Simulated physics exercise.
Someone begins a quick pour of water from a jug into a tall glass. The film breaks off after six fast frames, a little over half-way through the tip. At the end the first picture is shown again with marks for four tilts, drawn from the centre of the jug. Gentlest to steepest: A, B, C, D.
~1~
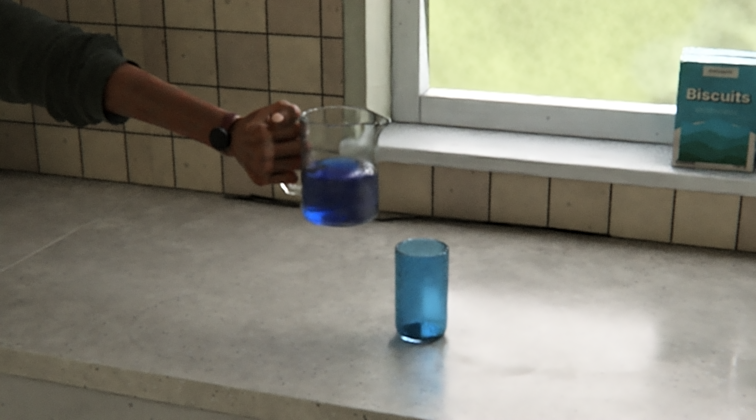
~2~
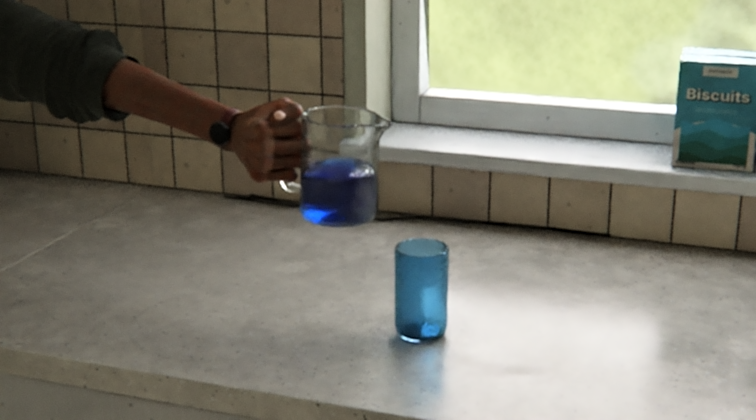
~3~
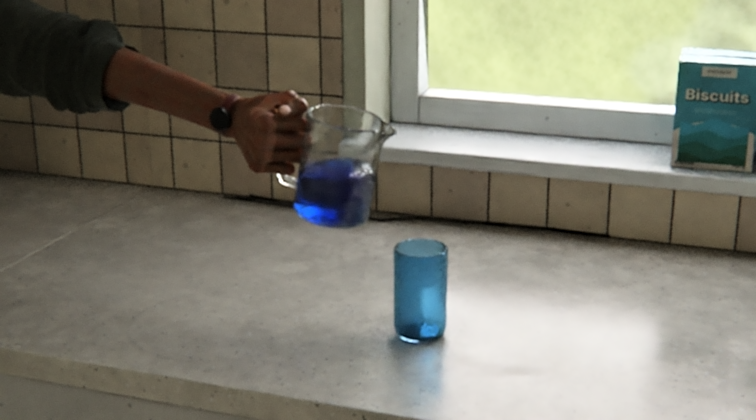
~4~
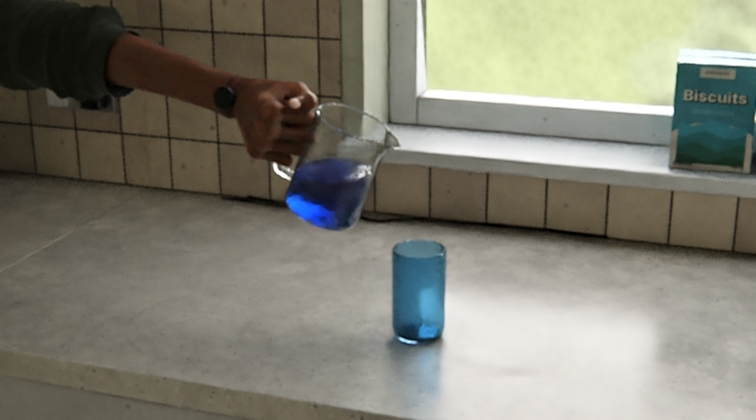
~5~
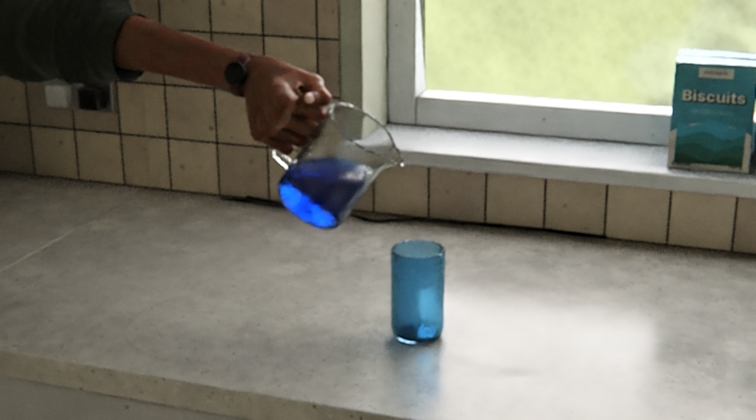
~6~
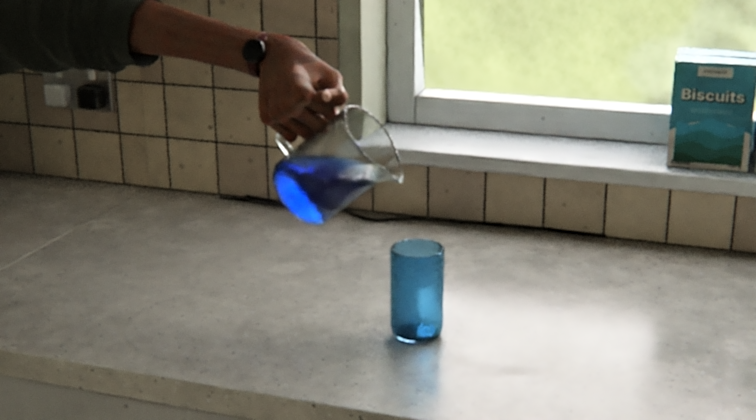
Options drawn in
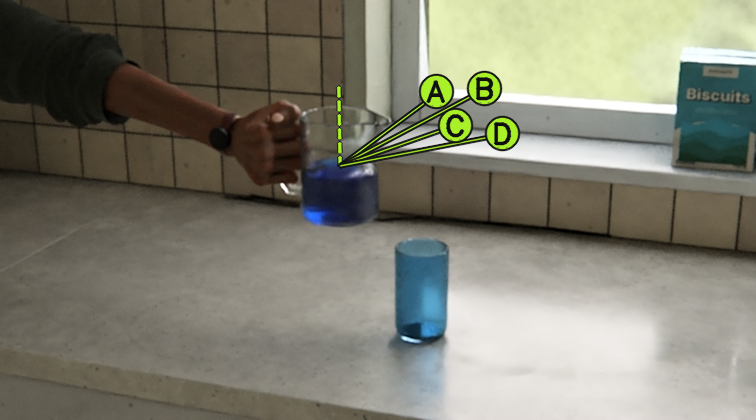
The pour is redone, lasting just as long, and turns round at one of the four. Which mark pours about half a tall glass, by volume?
D works best here.
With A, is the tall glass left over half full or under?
Under.
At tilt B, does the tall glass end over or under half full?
Under.
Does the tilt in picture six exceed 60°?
No.
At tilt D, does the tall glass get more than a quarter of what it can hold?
Yes, clearly.
In lime, A at (424, 103); B at (470, 96); C at (439, 131); D at (486, 137).
Choosing A, the tall glass ends with about 1 % of what it can hold.
Choosing B, the tall glass ends with about 11 % of what it can hold.
Choosing C, the tall glass ends with about 26 % of what it can hold.
Choosing D, the tall glass ends with about 48 % of what it can hold.
